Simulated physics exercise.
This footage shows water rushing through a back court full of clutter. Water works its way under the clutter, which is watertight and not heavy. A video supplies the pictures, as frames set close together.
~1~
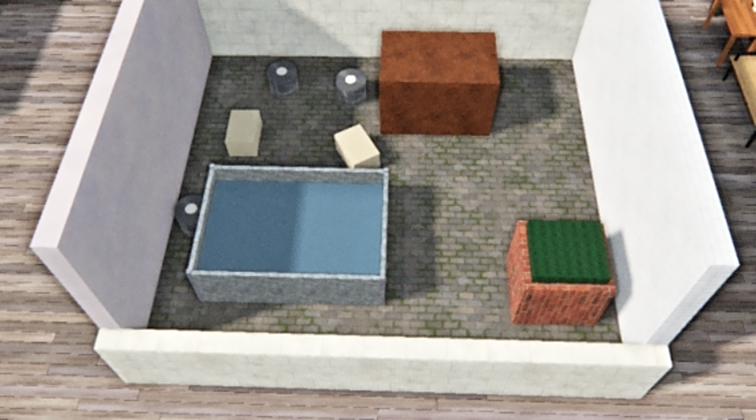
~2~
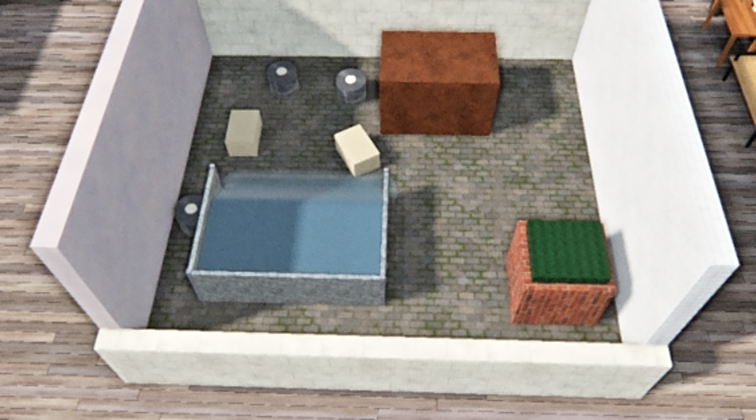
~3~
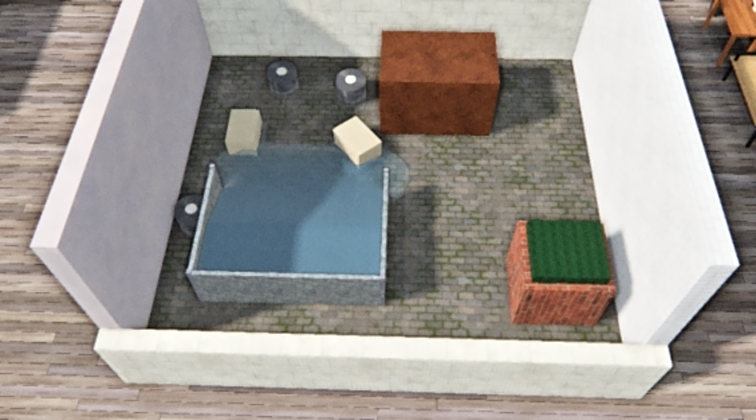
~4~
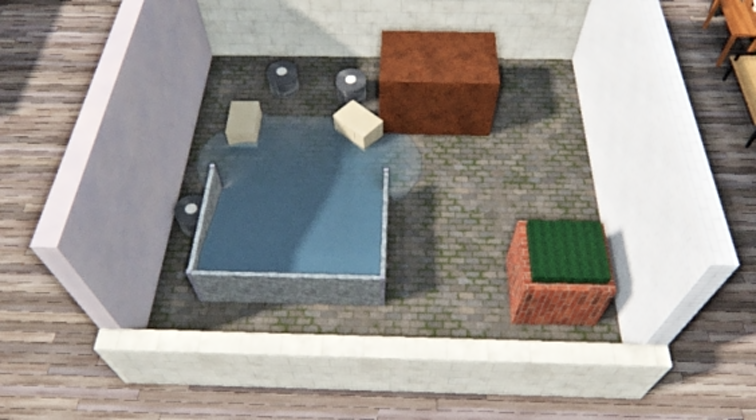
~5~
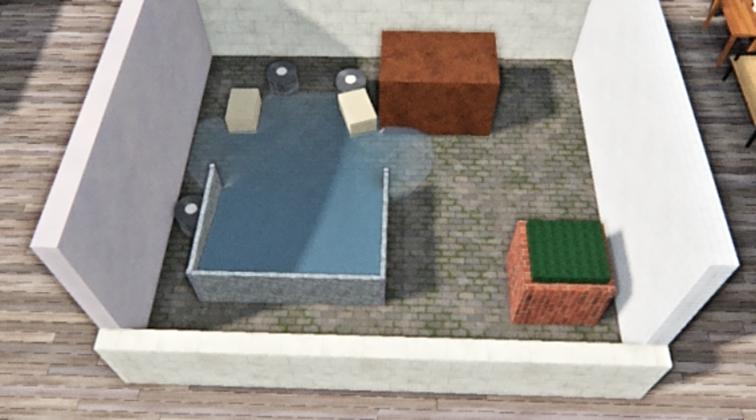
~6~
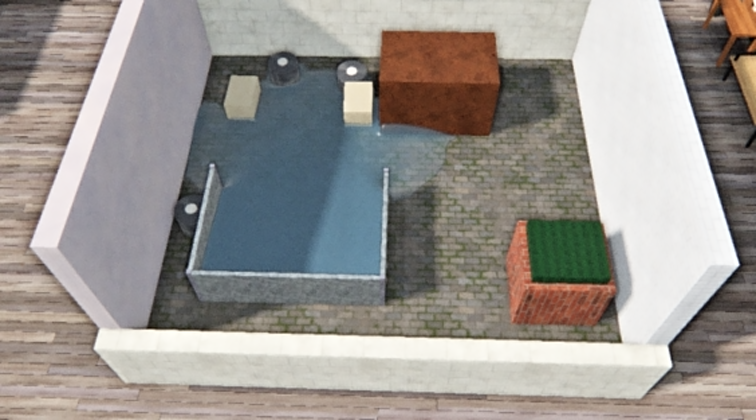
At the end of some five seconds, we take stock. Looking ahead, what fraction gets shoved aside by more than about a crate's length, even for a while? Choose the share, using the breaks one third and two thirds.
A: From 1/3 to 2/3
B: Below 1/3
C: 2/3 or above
(C) 2/3 or above.
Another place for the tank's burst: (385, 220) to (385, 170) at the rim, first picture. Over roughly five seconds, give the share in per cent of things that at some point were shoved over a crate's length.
About 0 per cent.
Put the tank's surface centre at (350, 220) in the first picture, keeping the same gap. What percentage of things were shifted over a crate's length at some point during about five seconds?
Roughly 100 %.
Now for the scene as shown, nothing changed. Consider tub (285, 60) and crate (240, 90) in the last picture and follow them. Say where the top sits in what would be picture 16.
They end up close to (257, 42) and close to (226, 46).
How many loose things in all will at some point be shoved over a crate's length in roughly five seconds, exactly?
5 in all.
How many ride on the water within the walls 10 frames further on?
The total here is 4.
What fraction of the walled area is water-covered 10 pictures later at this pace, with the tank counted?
By my count it's near 55 in a hundred.
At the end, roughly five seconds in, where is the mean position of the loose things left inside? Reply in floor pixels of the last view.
Roughly at (338, 181) in the last view.
A moment on, 3 of 5 are well off their spots; 3 afloat.
Next, 3 of 5 are well off their spots; 4 afloat.
Later, 3 of 5 are well off their spots; 5 afloat.
In the end, 5 of 5 are well off their spots, and 5 have been at some point; 5 afloat.
